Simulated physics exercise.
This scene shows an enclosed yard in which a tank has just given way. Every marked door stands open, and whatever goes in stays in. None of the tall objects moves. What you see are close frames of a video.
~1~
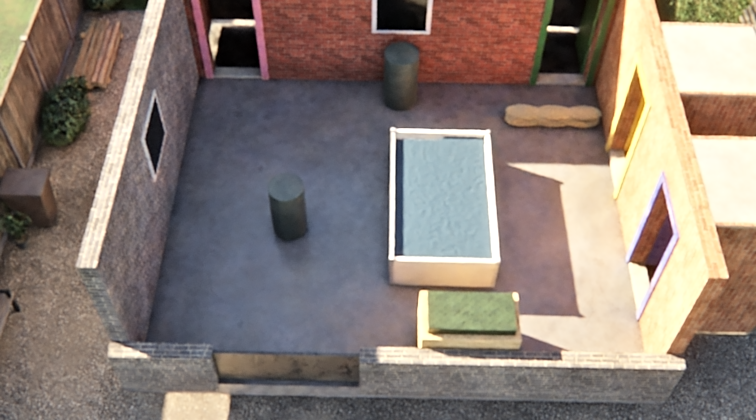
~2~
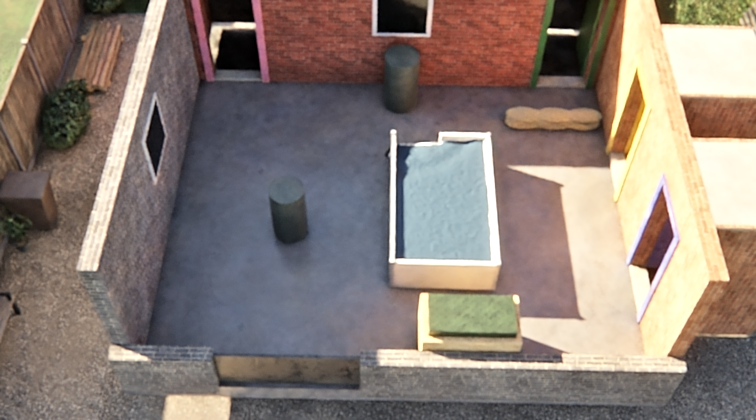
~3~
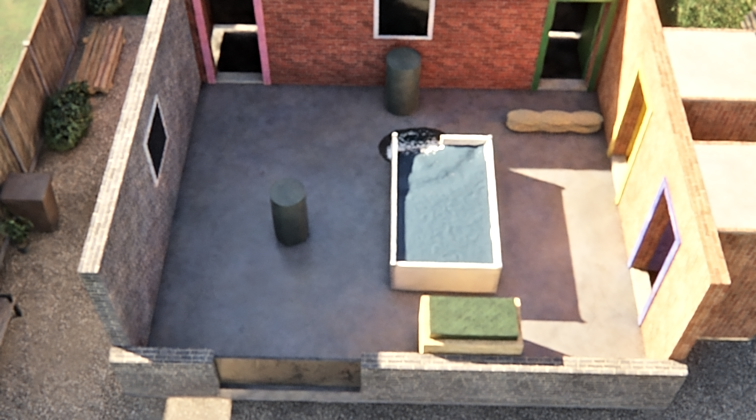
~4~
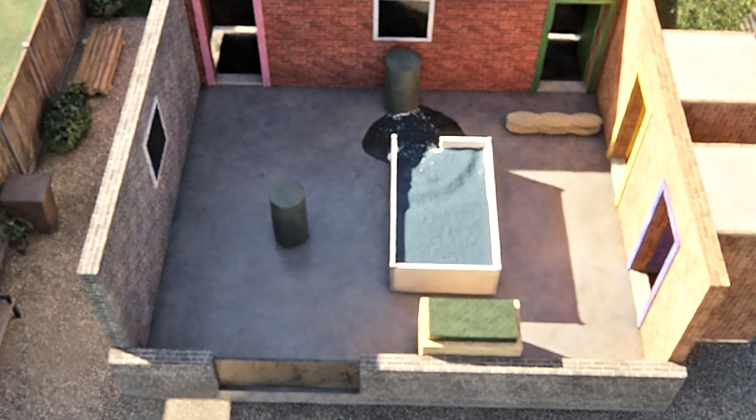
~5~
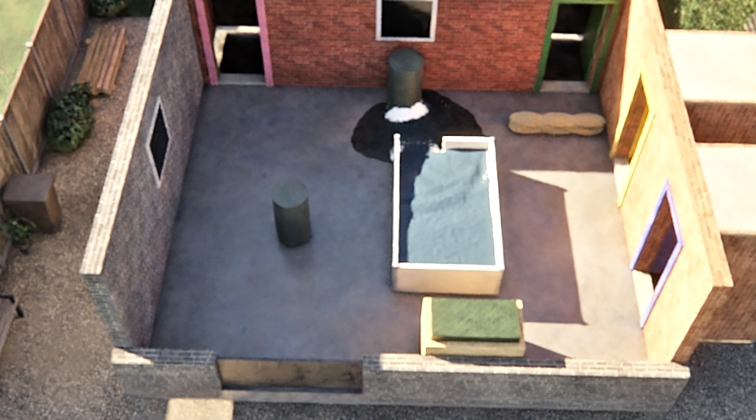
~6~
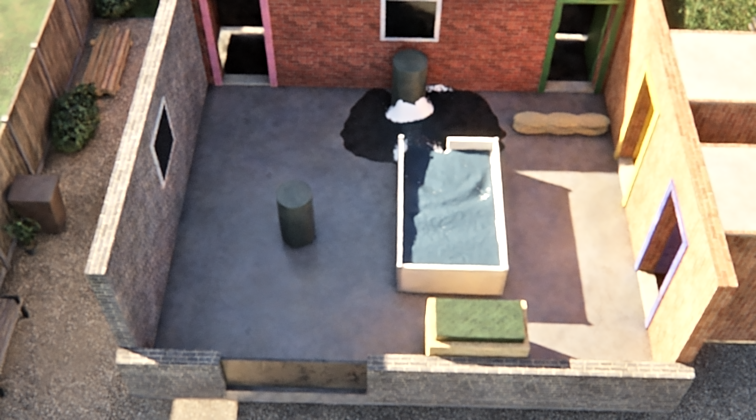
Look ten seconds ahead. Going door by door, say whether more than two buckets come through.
Through the yellow door, two or fewer; through the green door, more than two; through the pink door, more than two; through the blue door, two or fewer.
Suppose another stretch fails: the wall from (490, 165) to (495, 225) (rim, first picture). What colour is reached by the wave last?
Answer: The pink one.
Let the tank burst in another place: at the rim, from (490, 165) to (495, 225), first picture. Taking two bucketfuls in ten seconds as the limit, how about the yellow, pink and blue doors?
Result - yellow door: Above the limit; pink door: Below the limit; blue door: Above the limit.
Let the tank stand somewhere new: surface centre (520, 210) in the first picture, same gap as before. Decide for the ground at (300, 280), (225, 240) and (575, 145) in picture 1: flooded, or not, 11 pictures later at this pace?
As listed: Untouched, untouched, reached.
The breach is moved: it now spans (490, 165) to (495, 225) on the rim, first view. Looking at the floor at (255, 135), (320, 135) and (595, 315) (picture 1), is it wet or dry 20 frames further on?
The first point is spared, the second spared, the third soaked.
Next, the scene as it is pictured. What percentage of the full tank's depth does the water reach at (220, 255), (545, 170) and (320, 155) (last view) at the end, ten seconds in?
Readings in sequence: 4, 2, 2 percent.
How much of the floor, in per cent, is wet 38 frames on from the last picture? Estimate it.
Roughly 55 percent.
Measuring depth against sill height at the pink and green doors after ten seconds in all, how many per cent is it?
Roughly 170 per cent, then 180 per cent.
A moment on, water covers 10 % of the floor; the yellow door not reached, the green door not reached, the pink door not reached, the blue door not reached.
Next, water covers 20 % of the floor; the yellow door not reached, the green door wet at the sill, nothing in, the pink door wet at the sill, nothing in, the blue door not reached.
Then, water covers 30 % of the floor; the yellow door wet at the sill, nothing in, the green door under two buckets in, the pink door under two buckets in, the blue door not reached.
Later, water covers 55 % of the floor; the yellow door wet at the sill, nothing in, the green door far over two buckets in, the pink door over two buckets in, the blue door wet at the sill, nothing in.
In the end, water covers 80 % of the floor; the yellow door wet at the sill, nothing in, the green door far over two buckets in, the pink door far over two buckets in, the blue door wet at the sill, nothing in.
